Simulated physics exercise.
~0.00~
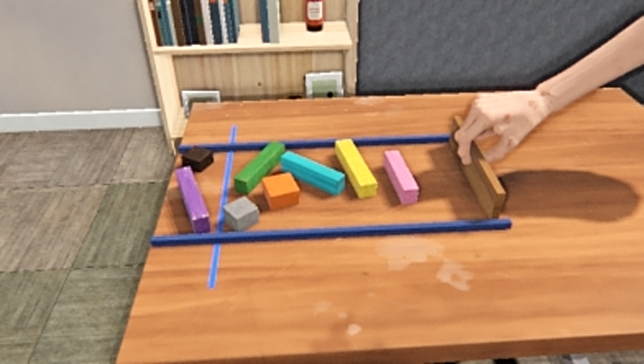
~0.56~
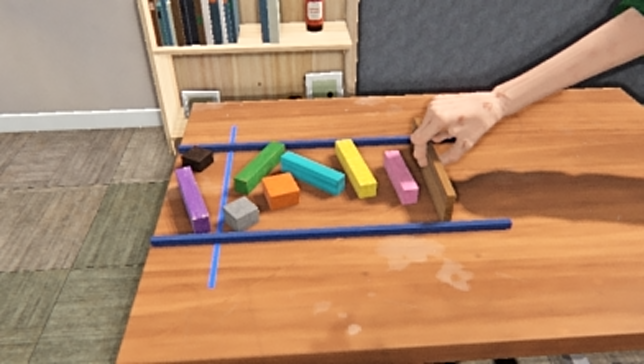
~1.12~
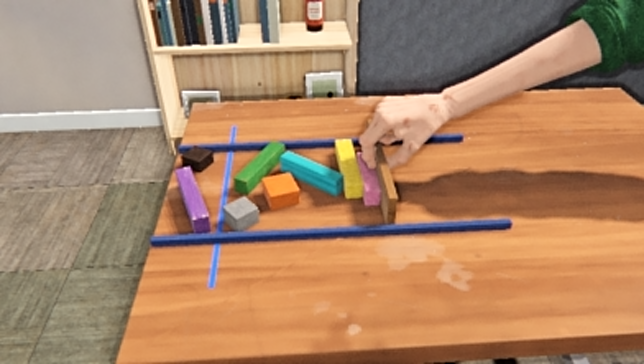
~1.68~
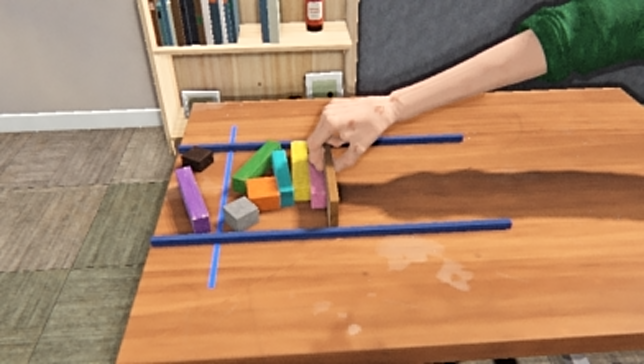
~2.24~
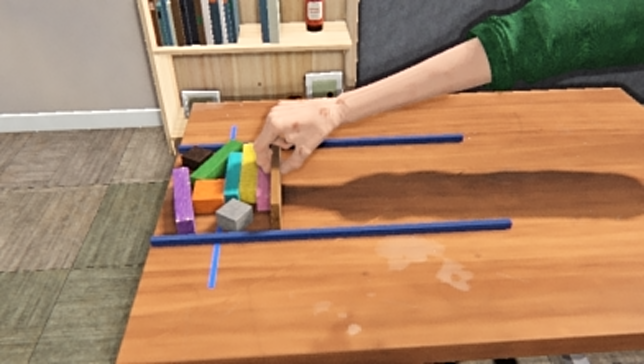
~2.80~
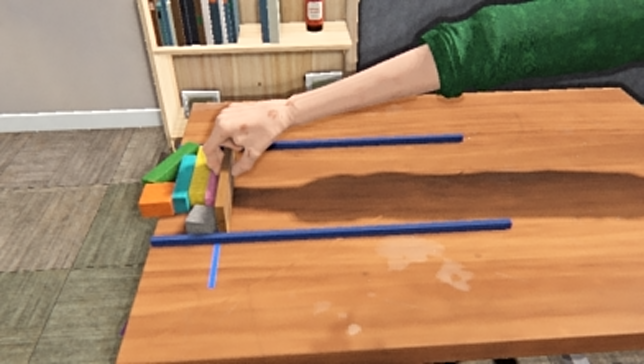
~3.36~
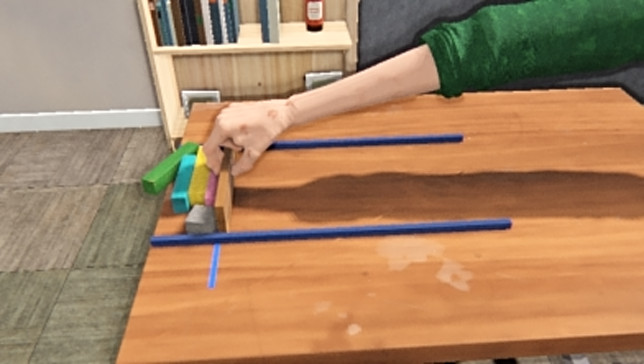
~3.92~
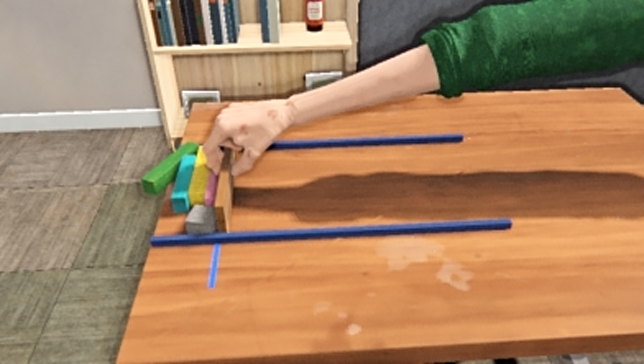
The clip opens on a wooden table where colourful bars and blocks lie scattered between two blue rails, with a hand holding an upright wooden board at the right. The hand slides the board left, reaching the pink bar first and pushing it against the yellow one. The turquoise, green and orange pieces are gathered into the moving cluster, which then closes in on the purple bar and black block near the table's left end. As the push continues, the purple bar, black block and orange block go over the edge. The board stops, leaving the green bar jutting past the edge beside the turquoise, yellow, pink and grey pieces.
